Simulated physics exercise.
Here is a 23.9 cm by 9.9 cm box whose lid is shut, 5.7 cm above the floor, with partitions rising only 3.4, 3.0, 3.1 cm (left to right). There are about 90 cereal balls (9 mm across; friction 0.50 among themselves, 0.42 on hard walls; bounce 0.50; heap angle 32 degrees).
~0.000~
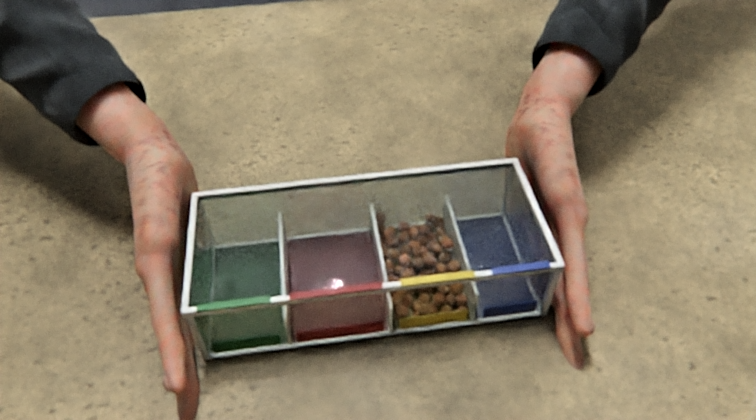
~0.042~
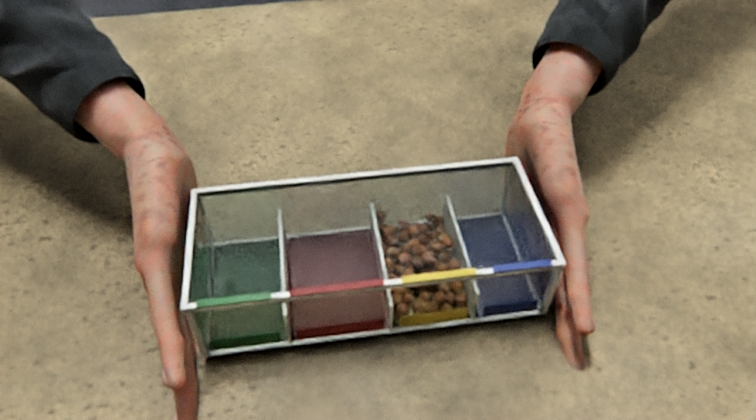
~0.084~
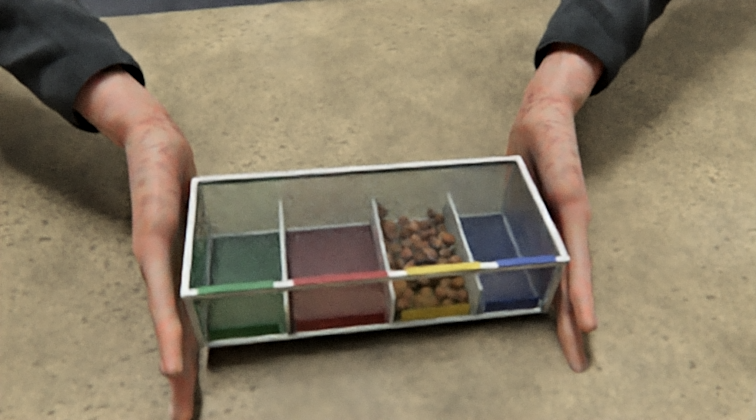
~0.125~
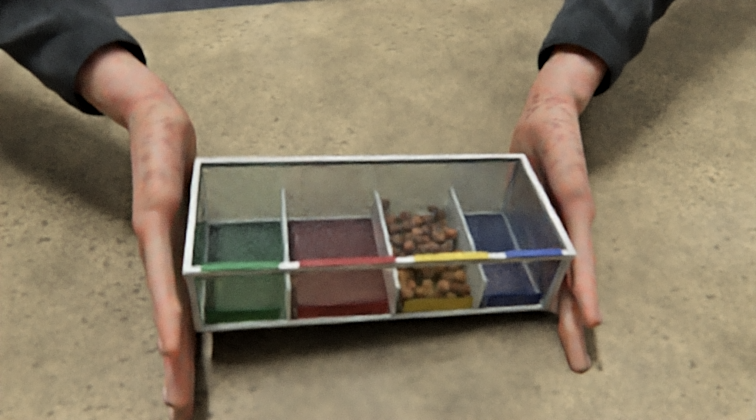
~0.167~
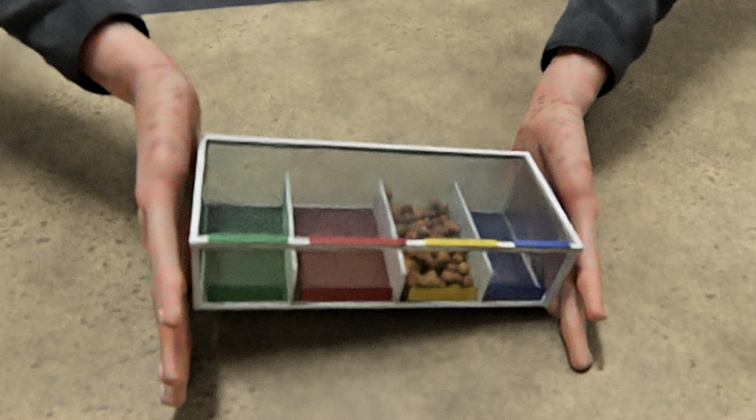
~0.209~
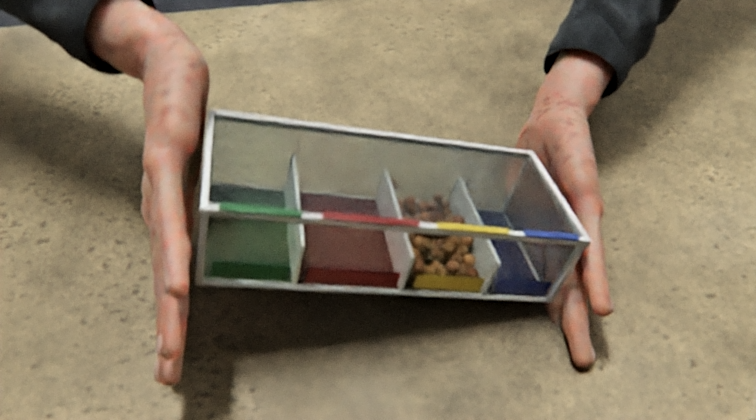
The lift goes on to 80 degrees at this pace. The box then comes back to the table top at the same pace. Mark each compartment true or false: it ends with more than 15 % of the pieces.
Red: False, blue: False, green: False, yellow: True.
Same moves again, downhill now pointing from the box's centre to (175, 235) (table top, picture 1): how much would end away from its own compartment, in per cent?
Roughly 35 percent of them.
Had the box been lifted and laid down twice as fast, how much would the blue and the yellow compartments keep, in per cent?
Blue 40 %; yellow 60 %.
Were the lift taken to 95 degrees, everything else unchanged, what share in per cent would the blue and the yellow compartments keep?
Result - blue at 70 percent, yellow at 30 percent.
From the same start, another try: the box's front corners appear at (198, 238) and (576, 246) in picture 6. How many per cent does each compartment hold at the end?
Per cent at the end: Red 0; blue 5; green 0; yellow 95.
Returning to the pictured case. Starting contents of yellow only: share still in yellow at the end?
Around 90 %.
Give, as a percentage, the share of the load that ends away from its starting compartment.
Estimate: Some 10 %.
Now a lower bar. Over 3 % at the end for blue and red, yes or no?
Note - blue affirmative, red negative.
Then, at 0.83 s, tilt 80 degrees; yellow 100 %.
After 1.25 s, tilt 34 degrees; blue 10 %, yellow 90 %.
Then, at 1.75 s, tilt 0 degrees; blue 10 %, yellow 90 %.
At rest (2.1 s), red 0 %, blue 10 %, green 0 %, yellow 90 %.
